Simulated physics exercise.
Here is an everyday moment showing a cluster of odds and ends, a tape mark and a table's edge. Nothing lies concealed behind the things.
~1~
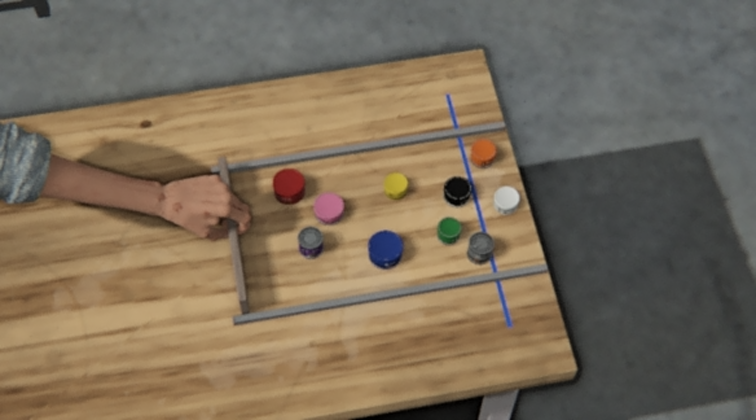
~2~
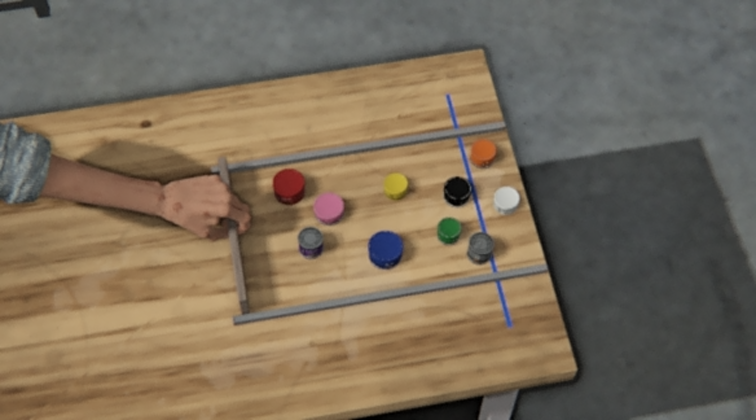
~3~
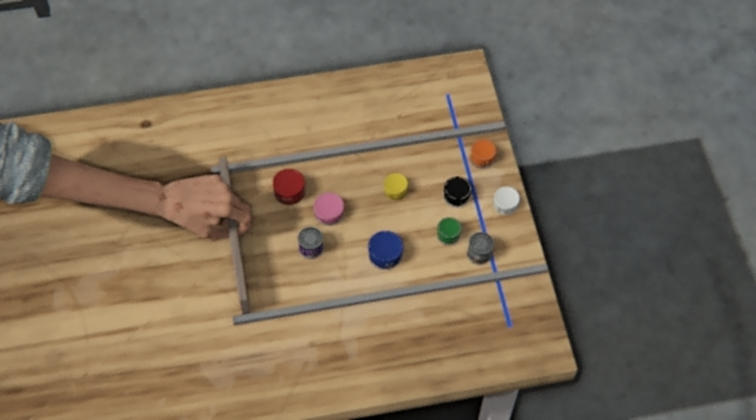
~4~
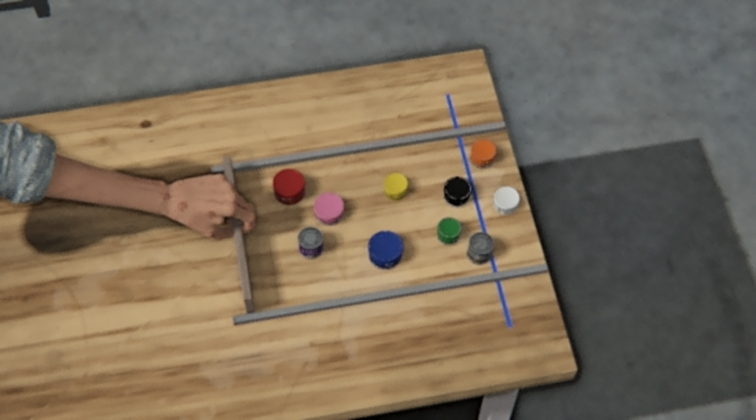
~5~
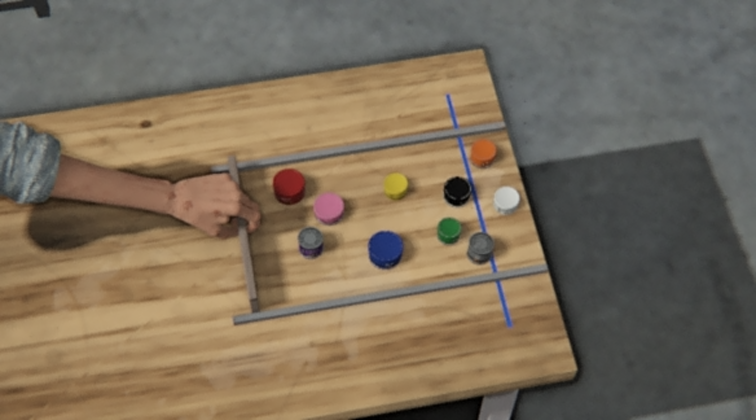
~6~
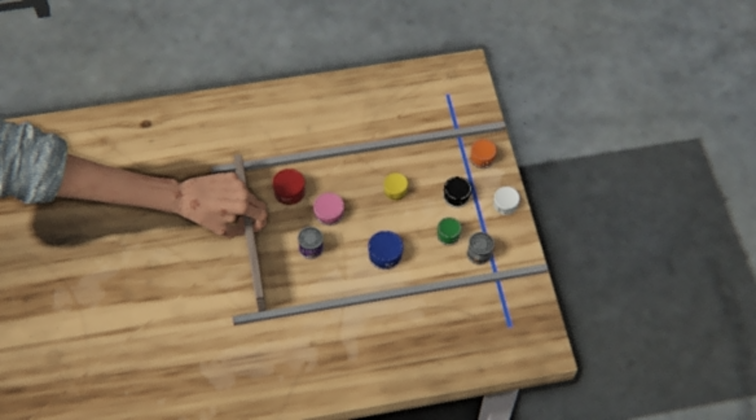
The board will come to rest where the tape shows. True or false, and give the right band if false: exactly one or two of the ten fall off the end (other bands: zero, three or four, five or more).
True.
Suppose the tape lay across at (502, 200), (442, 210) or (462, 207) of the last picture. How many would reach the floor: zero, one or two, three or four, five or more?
Place by place: Five or over, then no fall at all, then zero.
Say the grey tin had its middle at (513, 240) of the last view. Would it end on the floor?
From that start, the object then is safe.
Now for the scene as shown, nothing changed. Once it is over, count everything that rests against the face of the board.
Number: 4.
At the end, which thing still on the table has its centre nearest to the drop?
Nearest at the end: The orange tin.
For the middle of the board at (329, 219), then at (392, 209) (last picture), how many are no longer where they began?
At the first spot the count is 3, and at the second it is 5.
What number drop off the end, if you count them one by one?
The count is 1.
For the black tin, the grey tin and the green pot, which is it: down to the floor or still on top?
Result: Black tin safe, grey tin safe, green pot safe.
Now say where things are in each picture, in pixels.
The first frame shows white tub (506, 201); orange tin (483, 154); grey tin (480, 248); board (234, 234); tape (477, 204).
The second frame shows orange tin (483, 154); black tin (457, 192).
The third frame shows grey tin (480, 249); yellow tub (396, 187).
The fourth frame shows white tub (506, 201); pink tin (329, 209).
The fifth frame shows orange tin (483, 154); blue tin (385, 250).
The sixth frame shows white tub (506, 201); orange tin (483, 154); grey tin (480, 249); board (250, 232); tape (477, 204).
A little later, none off yet; white tub at rest near (506, 201); orange tin at rest near (483, 154); grey tin at rest near (480, 249).
When it is over, the number that fall off is one or two; down, white tub.
